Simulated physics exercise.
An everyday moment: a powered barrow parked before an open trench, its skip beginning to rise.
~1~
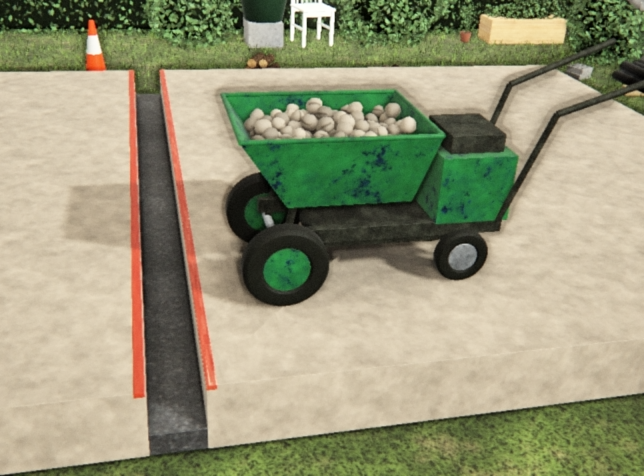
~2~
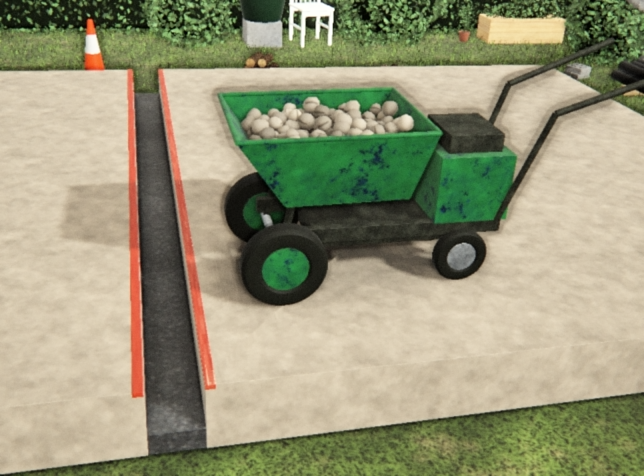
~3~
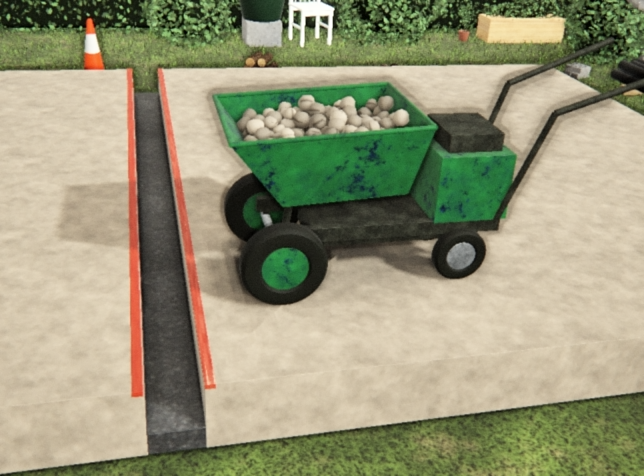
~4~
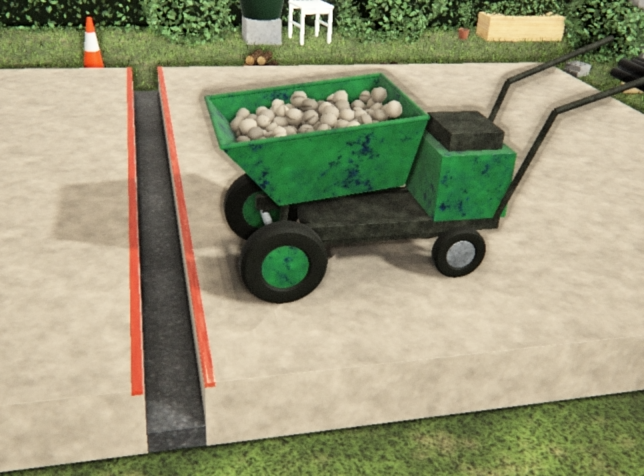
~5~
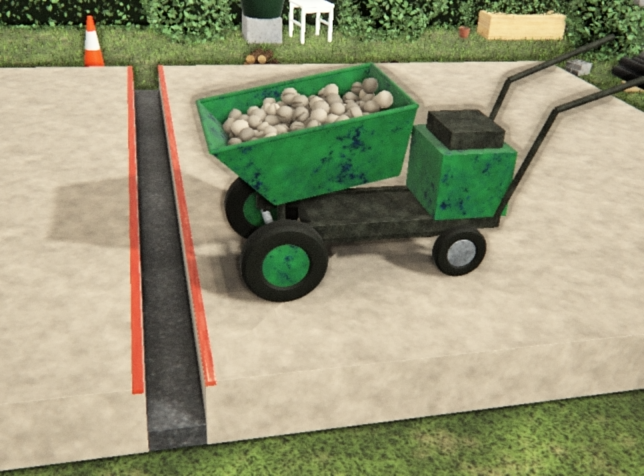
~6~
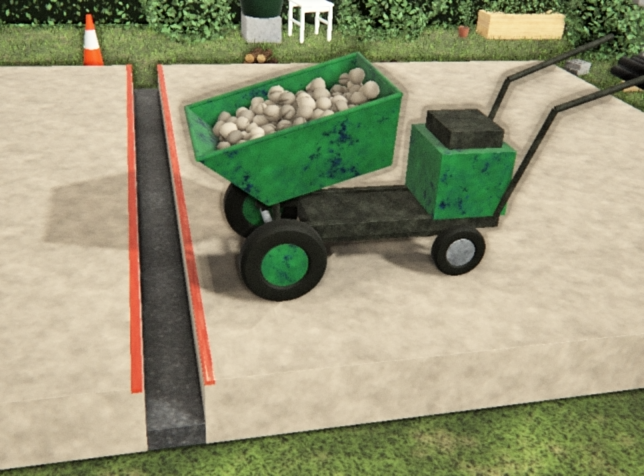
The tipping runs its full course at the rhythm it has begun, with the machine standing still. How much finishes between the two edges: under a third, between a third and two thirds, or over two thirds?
In the trench: Under a third.
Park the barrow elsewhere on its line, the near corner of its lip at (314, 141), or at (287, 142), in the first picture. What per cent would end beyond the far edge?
First some 10, then 30 per cent.
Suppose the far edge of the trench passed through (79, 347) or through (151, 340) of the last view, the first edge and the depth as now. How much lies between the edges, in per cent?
About 80 and 0 per cent.
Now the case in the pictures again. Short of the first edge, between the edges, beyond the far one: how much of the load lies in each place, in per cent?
About: Short 0, between 0, beyond 70 per cent.
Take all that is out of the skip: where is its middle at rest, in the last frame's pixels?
Close to (76, 274).
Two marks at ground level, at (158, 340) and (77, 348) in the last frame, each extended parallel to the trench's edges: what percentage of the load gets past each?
The first gives 70 %, the second 40 %.
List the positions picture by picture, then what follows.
In the first frame, lip of the skip (241, 143), level; top of the load (325, 126), river pebbles; first edge of the trench (205, 340); far edge (138, 346), the trench under half as wide as the skip, and about as deep as wide.
In the second frame, lip of the skip (238, 143), level; top of the load (322, 125).
In the third frame, lip of the skip (231, 145), tipped barely; top of the load (333, 127).
In the fourth frame, lip of the skip (222, 148), tipped a little; top of the load (340, 121).
In the fifth frame, lip of the skip (212, 152), tipped a little; top of the load (336, 110).
In the sixth frame, lip of the skip (198, 160), tipped clearly; top of the load (338, 104); first edge of the trench (203, 335); far edge (136, 342).
Just after the last frame, skip tipped steeply; every one in the skip.
A moment on, skip tipped right over; roughly two thirds in the skip; roughly a quarter beyond it; just a few falling.
Further on, skip tipped right over; roughly a quarter in the skip; roughly two thirds beyond it.
When it is over, skip tipped right over; roughly a quarter in the skip; just a few in or heaped over the trench; roughly two thirds beyond it.
